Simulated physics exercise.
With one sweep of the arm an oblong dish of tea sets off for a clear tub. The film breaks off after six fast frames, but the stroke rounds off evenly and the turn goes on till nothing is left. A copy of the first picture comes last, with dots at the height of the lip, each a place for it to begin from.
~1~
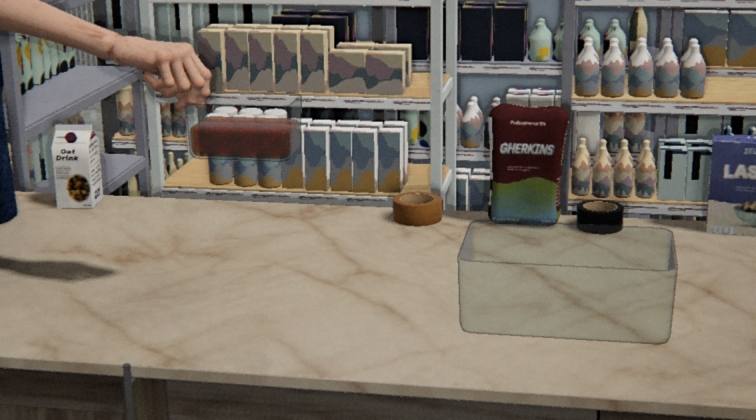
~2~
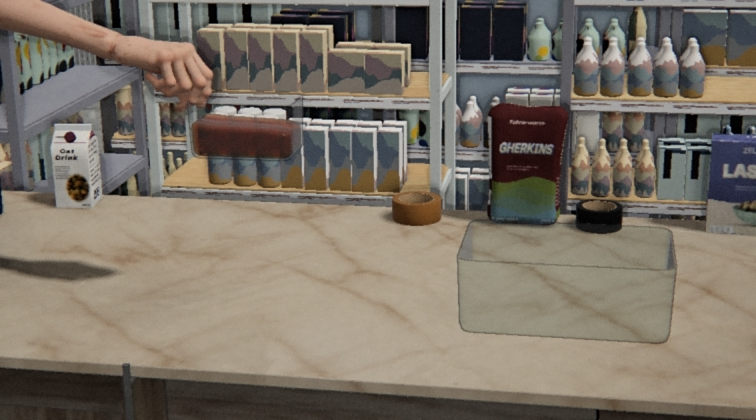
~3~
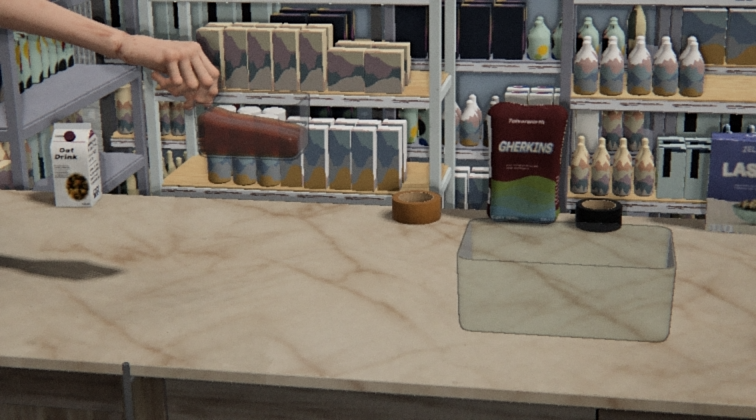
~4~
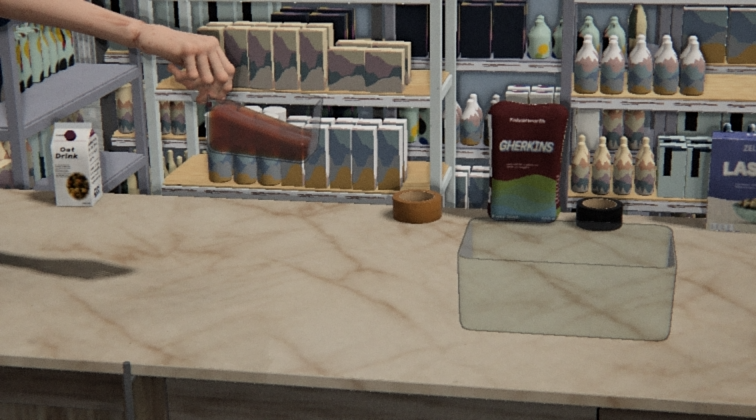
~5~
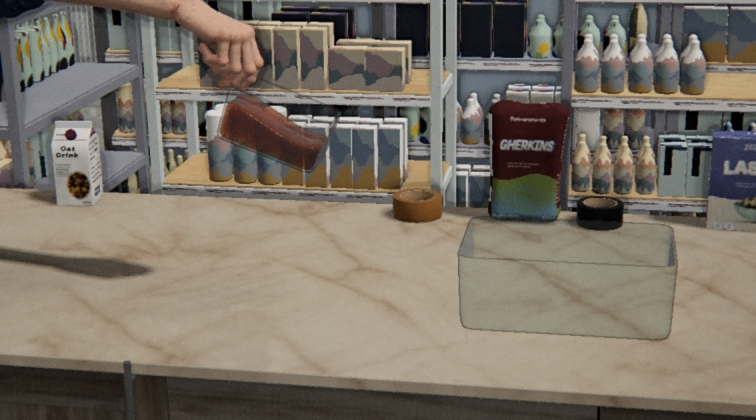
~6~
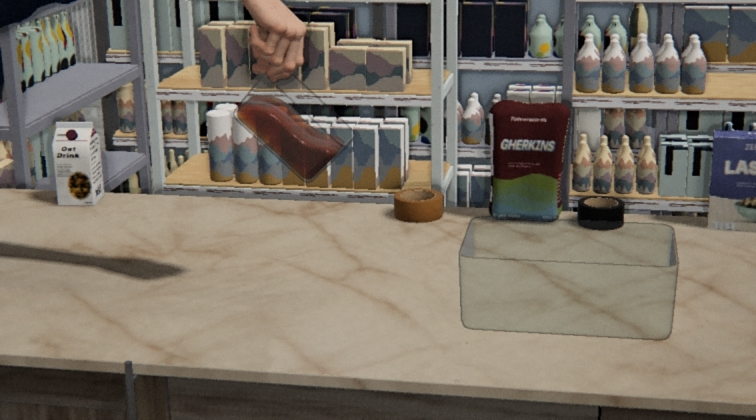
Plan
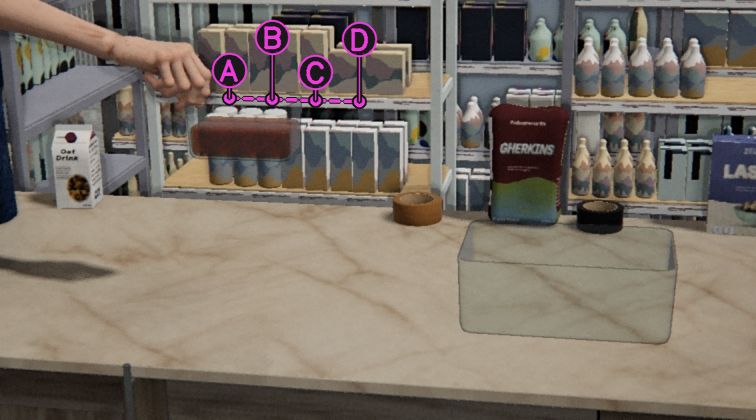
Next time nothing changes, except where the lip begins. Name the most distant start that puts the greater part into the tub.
That is spot D.
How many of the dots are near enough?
One of them.
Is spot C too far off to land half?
Yes, it does.
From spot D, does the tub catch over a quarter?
Yes, clearly.
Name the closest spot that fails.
C.
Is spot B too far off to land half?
Yes, that goes wrong.
On the marked copy, A at (229, 98); B at (272, 99); C at (315, 100); D at (359, 101).
With A, about 0 % lands in the tub, 100 % falls short.
With B, about 0 % lands in the tub, 99 % falls short.
With C, about 9 % lands in the tub, 86 % falls short and 5 % goes beside or beyond.
With D, about 71 % lands in the tub, 24 % falls short and 5 % goes beside or beyond.
